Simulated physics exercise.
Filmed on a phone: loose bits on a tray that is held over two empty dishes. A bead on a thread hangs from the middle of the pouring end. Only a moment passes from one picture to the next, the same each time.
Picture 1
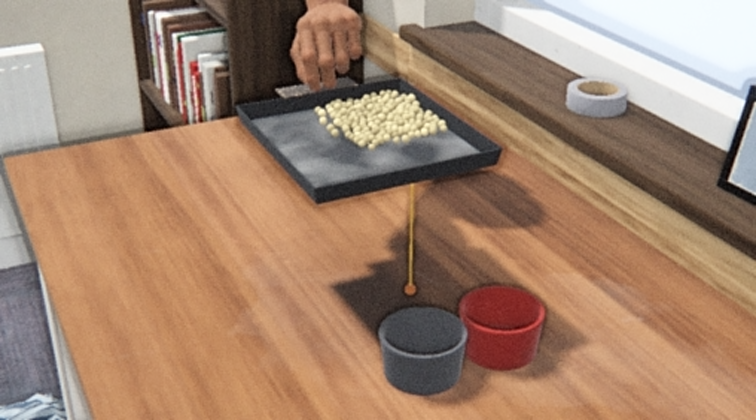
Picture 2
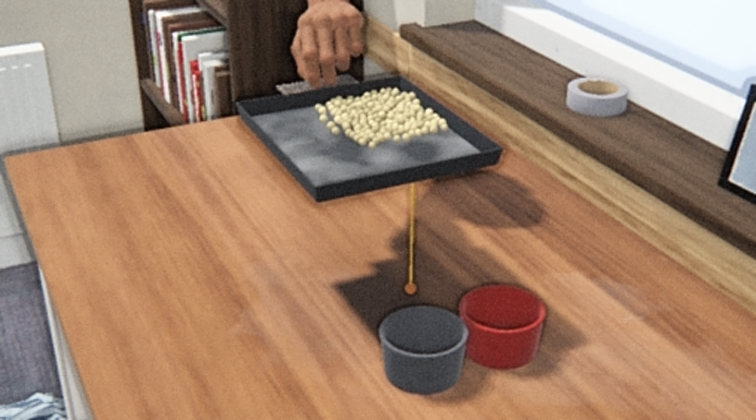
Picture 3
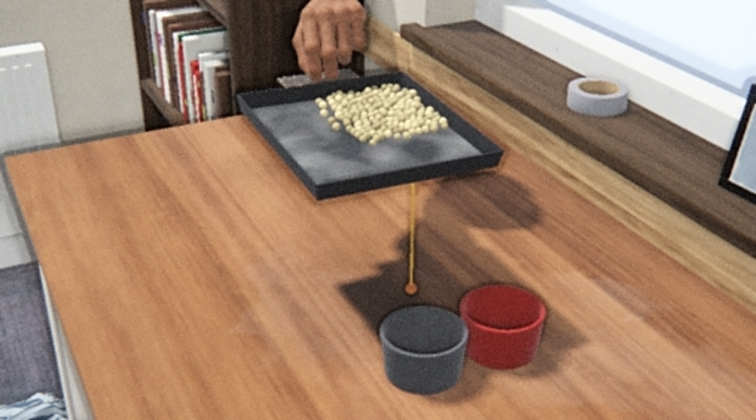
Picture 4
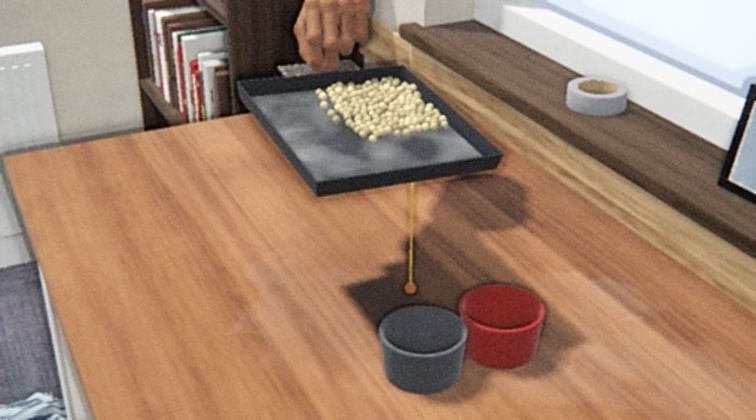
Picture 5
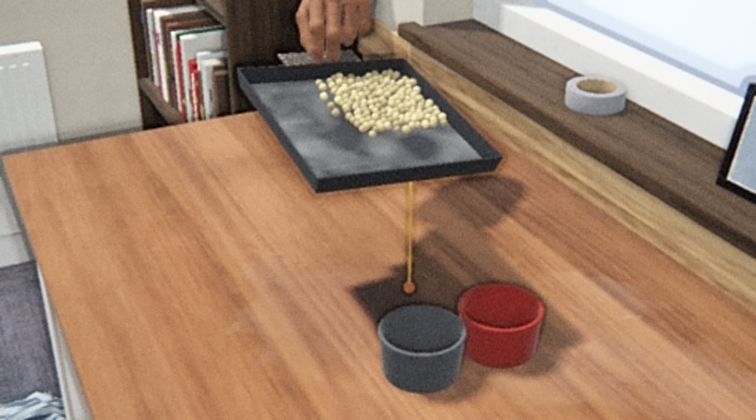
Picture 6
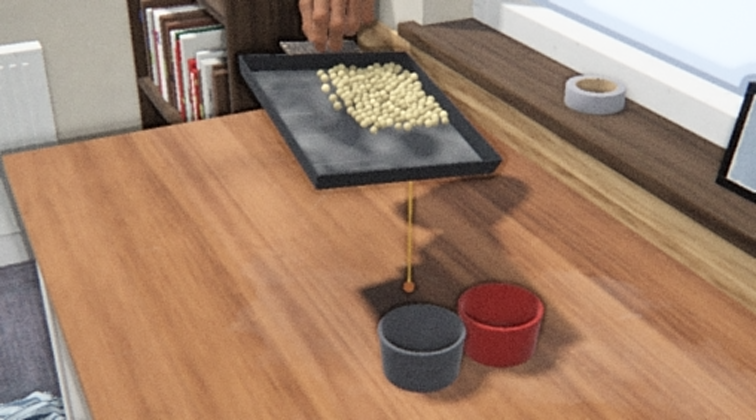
The clip shows a hand holding a dark tray of small pale beans above a grey dish and a red dish on a wooden table, slowly raising the far end so the tray tilts slightly while the beans stay heaped.
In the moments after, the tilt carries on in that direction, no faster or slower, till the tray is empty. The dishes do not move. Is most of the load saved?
The two hold only the smaller part of the load.
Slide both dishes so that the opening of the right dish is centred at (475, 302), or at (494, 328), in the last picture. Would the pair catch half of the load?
In turn: Not half; less than half.
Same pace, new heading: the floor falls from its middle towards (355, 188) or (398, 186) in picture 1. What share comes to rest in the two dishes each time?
Near 10 % and 60 %.
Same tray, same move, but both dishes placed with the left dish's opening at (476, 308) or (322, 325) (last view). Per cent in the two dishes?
In turn 20 and 0 in a hundred.
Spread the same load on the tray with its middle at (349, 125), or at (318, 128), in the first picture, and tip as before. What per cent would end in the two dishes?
Near 20 % and 20 %.
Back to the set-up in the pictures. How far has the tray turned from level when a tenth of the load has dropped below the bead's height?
Roughly 100°.
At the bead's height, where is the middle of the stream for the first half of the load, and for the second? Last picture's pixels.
First near (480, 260), later near (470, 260).
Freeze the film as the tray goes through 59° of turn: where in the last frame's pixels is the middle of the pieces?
At about (454, 141).
Shortly afterwards, tray tipped steeply; all but a few on the tray; only a few in the right dish; only a few outside both; only a few in the air.
Next, tray tipped right over; all but a few on the tray; only a few in the right dish; a little outside both; only a few in the air.
Some moments later, tray tipped past a quarter turn; near a quarter in the right dish; the bulk outside both.
In the end, tray tipped past a quarter turn; none at all in the left dish; near a quarter in the right dish; the bulk outside both.
